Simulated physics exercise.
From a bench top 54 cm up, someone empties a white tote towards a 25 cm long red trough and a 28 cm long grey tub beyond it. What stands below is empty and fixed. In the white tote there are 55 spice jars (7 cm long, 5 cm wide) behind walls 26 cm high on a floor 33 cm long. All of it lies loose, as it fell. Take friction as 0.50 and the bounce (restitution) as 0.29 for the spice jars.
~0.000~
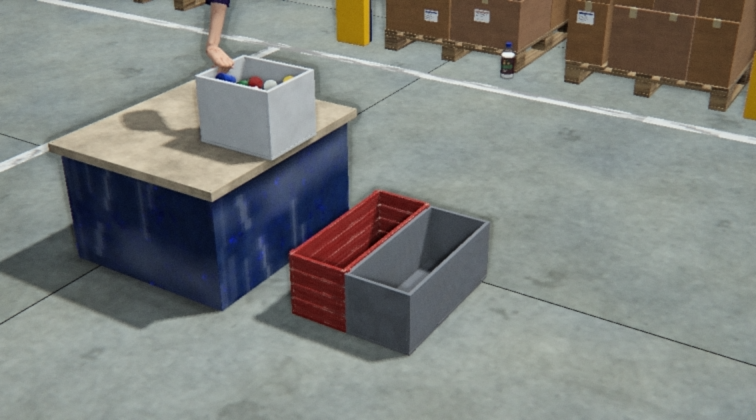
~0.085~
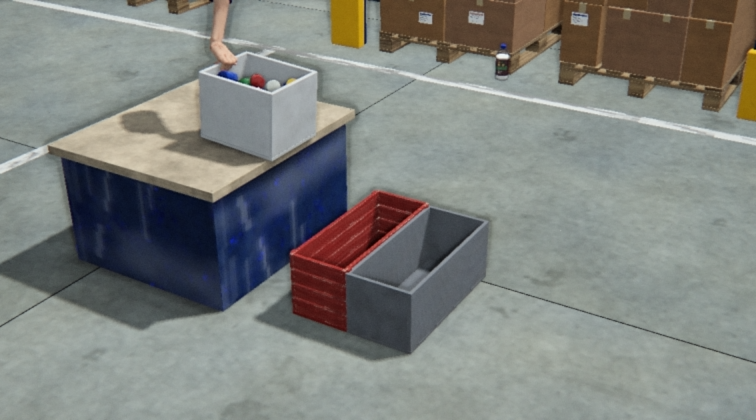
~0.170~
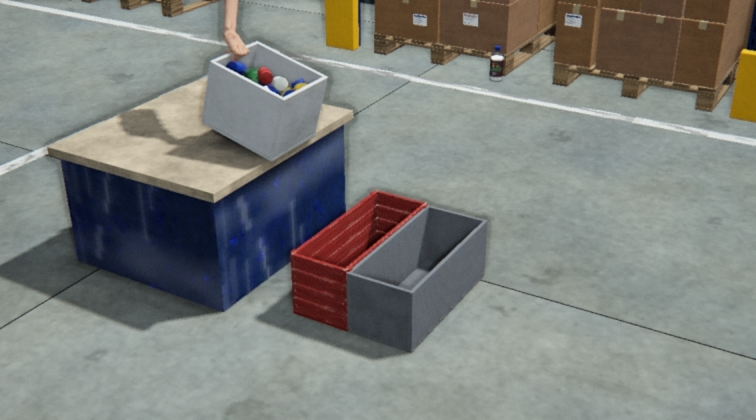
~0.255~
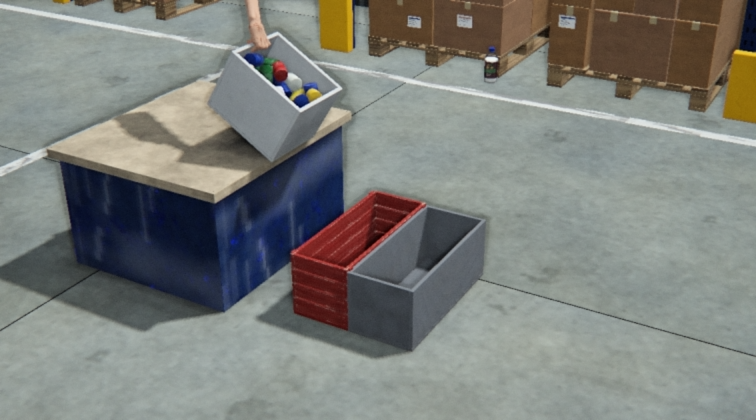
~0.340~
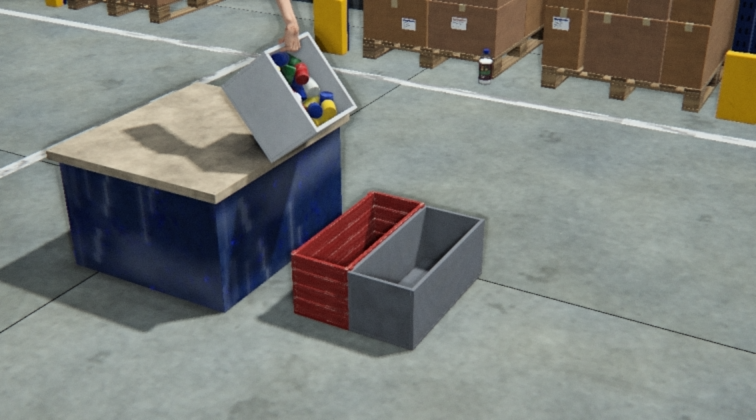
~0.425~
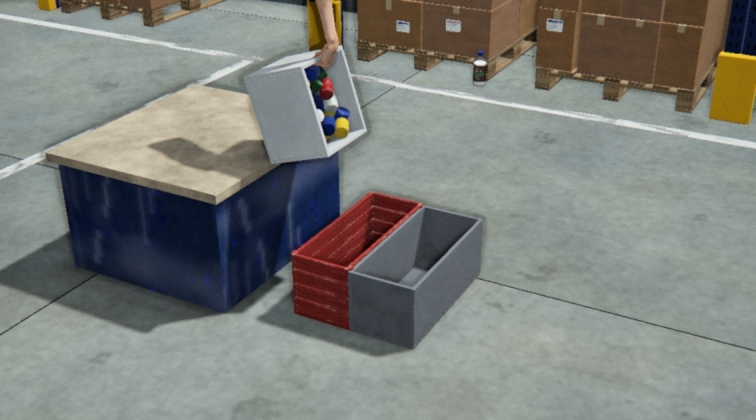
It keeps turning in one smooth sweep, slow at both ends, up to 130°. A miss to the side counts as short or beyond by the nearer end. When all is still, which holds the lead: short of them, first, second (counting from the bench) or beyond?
The largest share ends in the nearer one: The red trough.
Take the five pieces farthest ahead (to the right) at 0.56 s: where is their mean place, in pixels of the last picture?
Near (356, 131).
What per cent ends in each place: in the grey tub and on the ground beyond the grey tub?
Roughly 40 and 0 per cent.
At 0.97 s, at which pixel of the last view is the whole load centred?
Around (376, 268).
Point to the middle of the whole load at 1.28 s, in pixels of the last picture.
Around (377, 280).
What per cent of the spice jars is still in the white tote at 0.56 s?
Some 100 per cent.
After 0.56 s, tilt 103°; 54 still in the white tote and 1 in the air.
After 0.73 s, tilt 128°; 29 still in the white tote, 5 in the red trough, 3 in the grey tub and 18 in the air.
After 0.97 s, tilt 130°; 3 still in the white tote, 22 in the red trough, 21 in the grey tub and 9 in the air.
When it is over (at 1.28 s), 32 in the red trough and 23 in the grey tub.
